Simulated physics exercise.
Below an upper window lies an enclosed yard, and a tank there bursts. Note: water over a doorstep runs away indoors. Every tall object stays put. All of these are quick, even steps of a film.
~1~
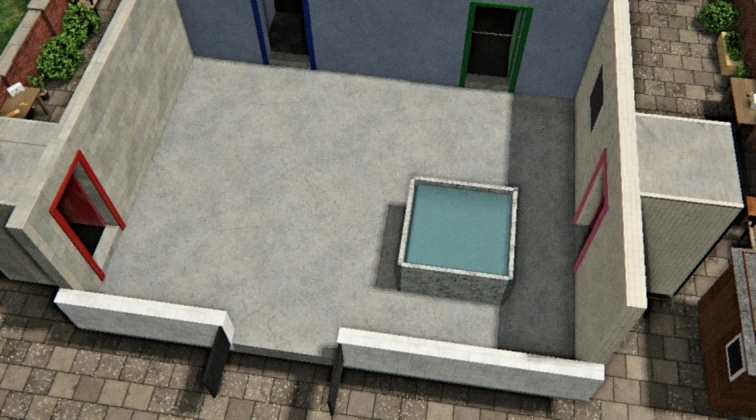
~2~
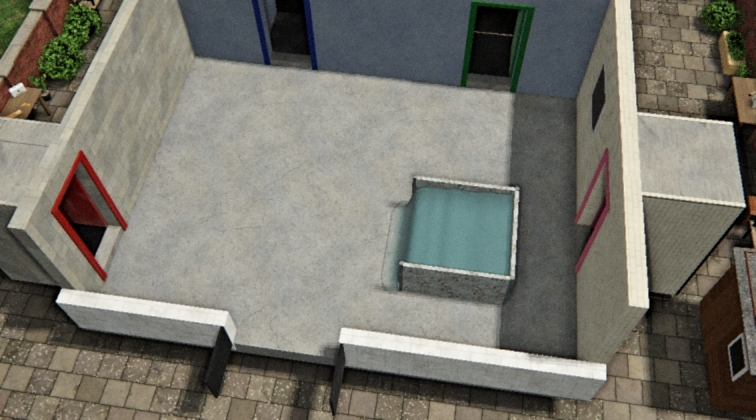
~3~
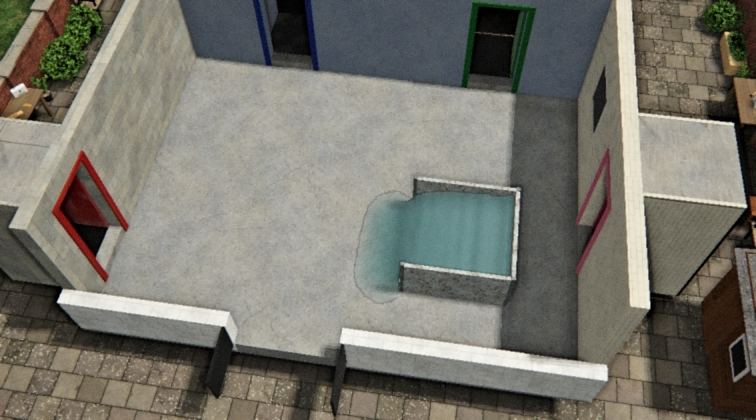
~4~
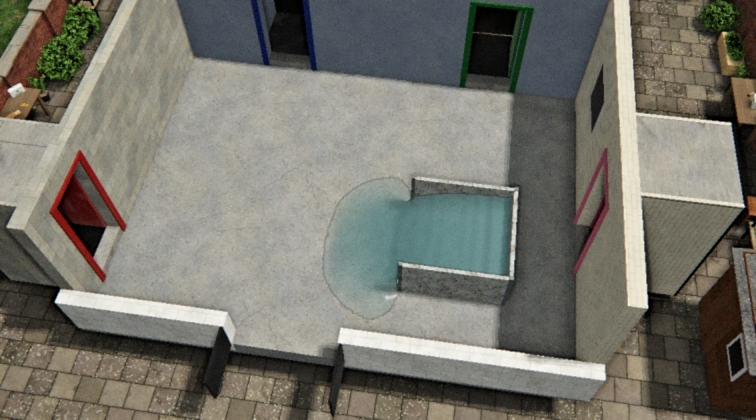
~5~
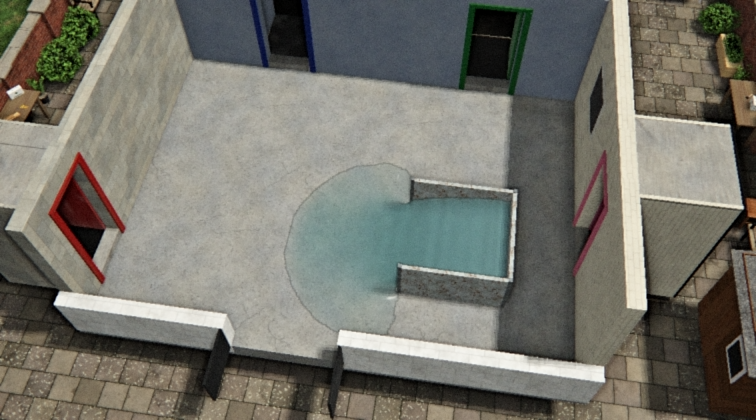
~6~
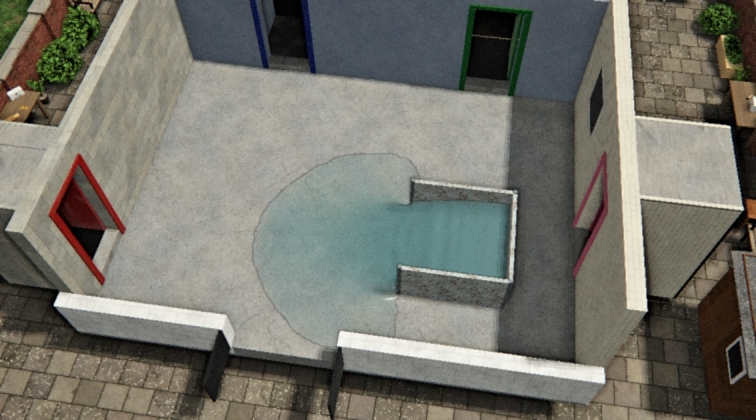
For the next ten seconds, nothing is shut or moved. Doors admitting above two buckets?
The red door is going to let through more than allowed, the blue door is going to let through no more than allowed, the green door is going to let through no more than allowed, the pink door is going to let through no more than allowed.
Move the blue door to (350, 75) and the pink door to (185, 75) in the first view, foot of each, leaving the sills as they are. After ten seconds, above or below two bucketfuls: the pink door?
Pink door: Goes past it.
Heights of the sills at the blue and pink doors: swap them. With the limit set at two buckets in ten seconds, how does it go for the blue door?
Briefly put, the blue door tops the limit.
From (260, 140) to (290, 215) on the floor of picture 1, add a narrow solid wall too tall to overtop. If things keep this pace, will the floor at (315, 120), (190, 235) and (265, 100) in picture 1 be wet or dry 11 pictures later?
Taking the points in order, they are inundated, inundated and inundated.
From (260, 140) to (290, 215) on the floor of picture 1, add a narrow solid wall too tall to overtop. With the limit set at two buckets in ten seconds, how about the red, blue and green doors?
Red door exceeds the limit, blue door exceeds the limit, green door remains short.
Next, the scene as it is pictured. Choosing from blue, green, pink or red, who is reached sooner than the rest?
The one in red.
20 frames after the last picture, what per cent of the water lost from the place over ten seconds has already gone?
Approximately 50 %.
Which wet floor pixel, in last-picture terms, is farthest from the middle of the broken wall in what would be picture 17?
Approximate pixel: (179, 96).
A moment on, water covers 45 % of the floor; the red door wet at the sill, nothing in, the blue door not reached, the green door not reached, the pink door not reached.
Next, water covers 55 % of the floor; the red door under two buckets in, the blue door not reached, the green door not reached, the pink door not reached.
Then, water covers 60 % of the floor; the red door over two buckets in, the blue door wet at the sill, nothing in, the green door not reached, the pink door not reached.
Later, water covers 60 % of the floor; the red door over two buckets in, the blue door wet at the sill, nothing in, the green door not reached, the pink door not reached.
In the end, water covers 95 % of the floor; the red door over two buckets in, the blue door wet at the sill, nothing in, the green door wet at the sill, nothing in, the pink door under two buckets in.
